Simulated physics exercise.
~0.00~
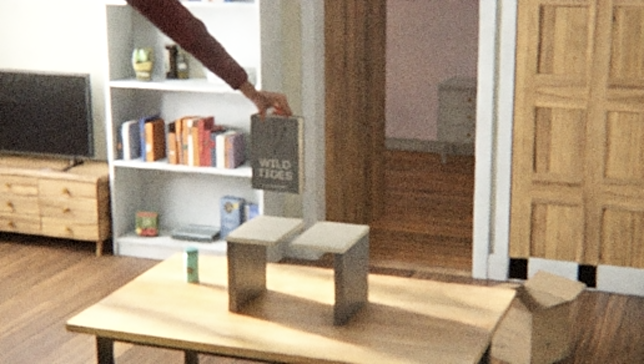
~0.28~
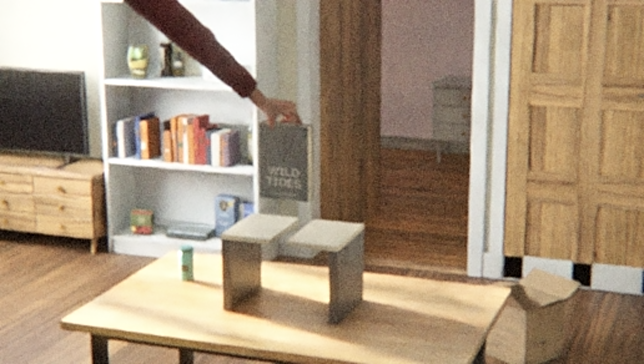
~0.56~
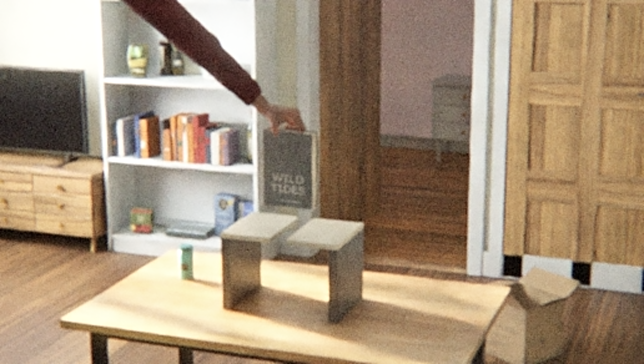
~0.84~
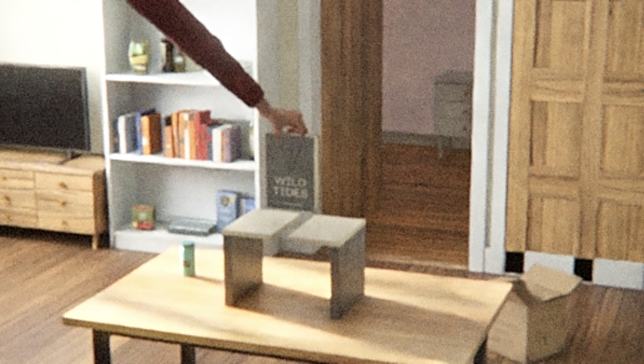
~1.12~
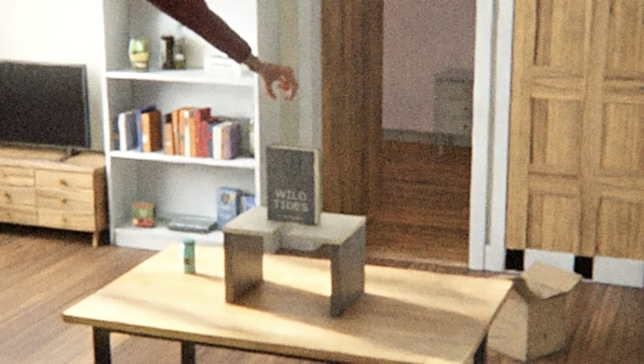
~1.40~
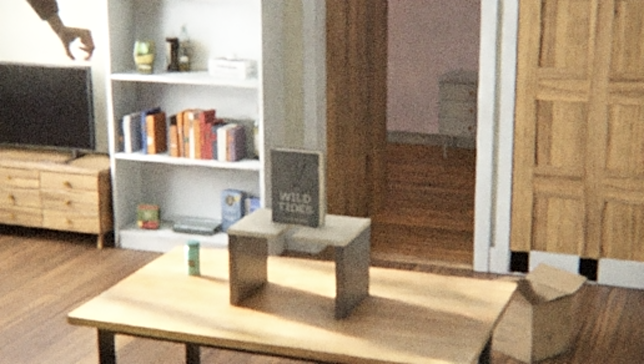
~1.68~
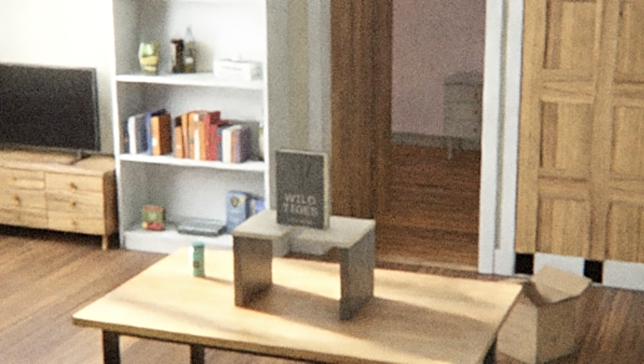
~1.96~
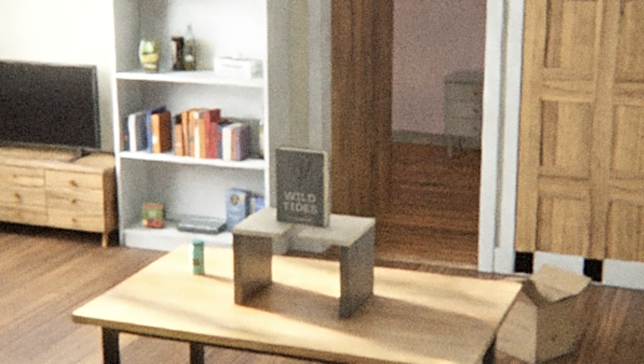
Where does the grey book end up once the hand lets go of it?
It stays lodged upright at the top of the stand and does not drop through the gap to the table.
A grey book held upright by a hand is lowered onto a stand with a gap in its top, on a wooden table near a small turquoise shaker. The hand lets go and withdraws to the left, and the book stays standing on the stand.
